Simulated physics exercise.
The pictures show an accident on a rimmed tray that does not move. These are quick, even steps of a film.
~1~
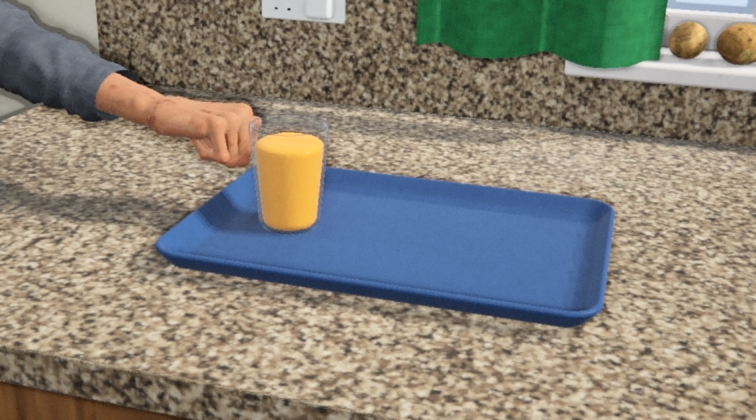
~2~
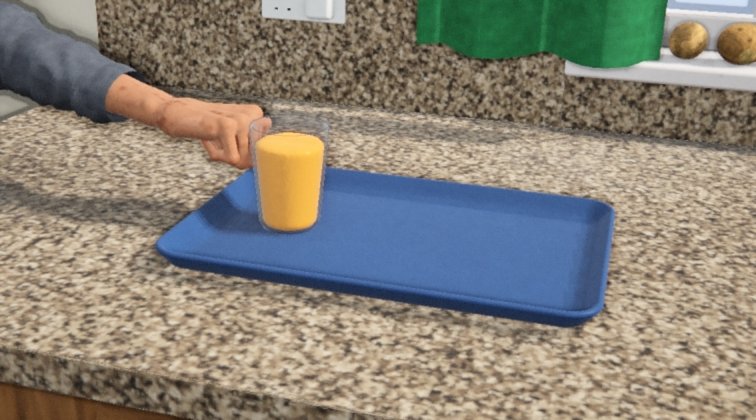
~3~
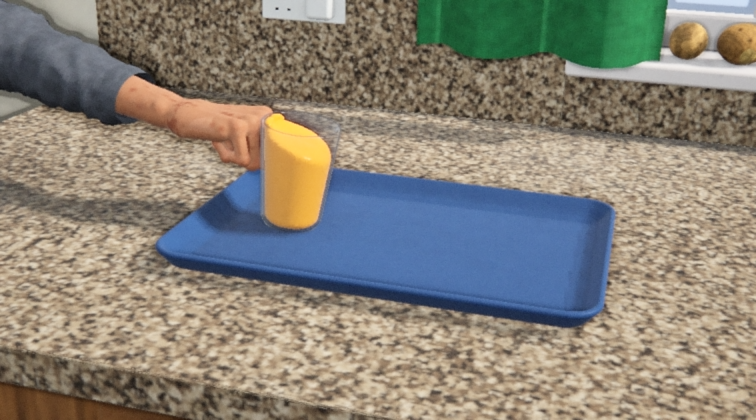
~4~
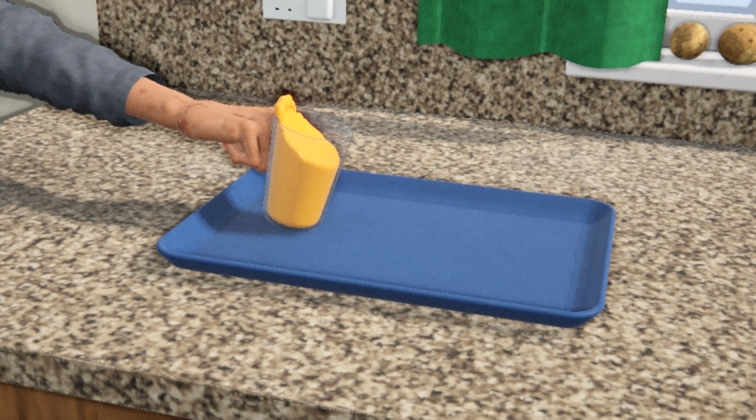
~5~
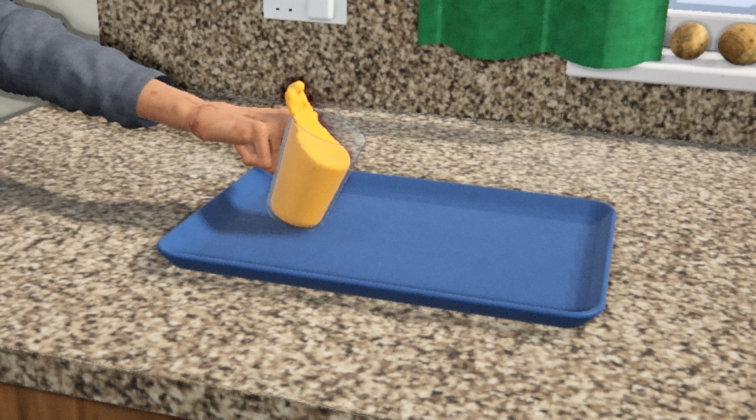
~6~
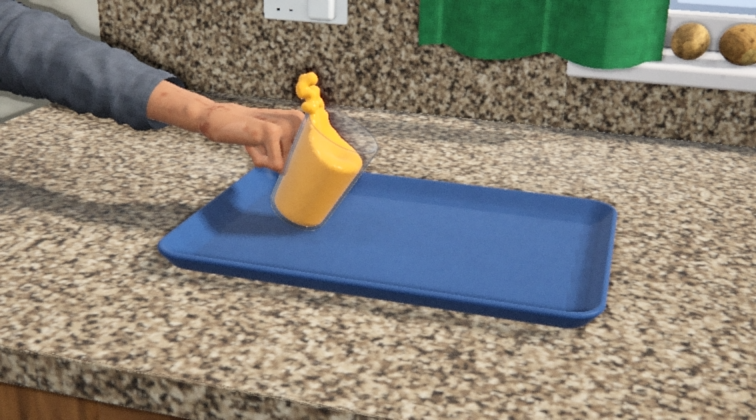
At the start, a clear glass of orange juice stands upright near the left of a blue tray on a speckled counter, a hand beside it. The hand pushes the glass and it leans steadily to the right, while the juice surges up the left side and a thin, lumpy stream rises above the rim.
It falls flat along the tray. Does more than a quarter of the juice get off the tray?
As it turns out, over a quarter gets off the tray.
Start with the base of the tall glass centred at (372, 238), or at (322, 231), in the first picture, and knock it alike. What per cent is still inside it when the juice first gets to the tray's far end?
The first gives 65 %, the second 55 %.
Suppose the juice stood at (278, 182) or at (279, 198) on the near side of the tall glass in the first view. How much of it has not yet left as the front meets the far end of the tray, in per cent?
In turn 50 and 40 in a hundred.
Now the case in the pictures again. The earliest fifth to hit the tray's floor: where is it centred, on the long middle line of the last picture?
Around (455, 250).
A moment on, the tall glass lies on its side and 75 per cent is in the glass, 14 on the tray and 10 above or beyond its rim.
Next, the tall glass lies on its side and 36 per cent is in the glass, 57 on the tray and 6 above or beyond its rim.
Then the tall glass lies on its side and 20 per cent is in the glass, 52 on the tray and 28 above or beyond its rim.
Later the tall glass lies on its side and 10 per cent is in the glass, 49 on the tray and 41 above or beyond its rim.
In the end 59 per cent is held by tray and glass, 41 is off the tray.
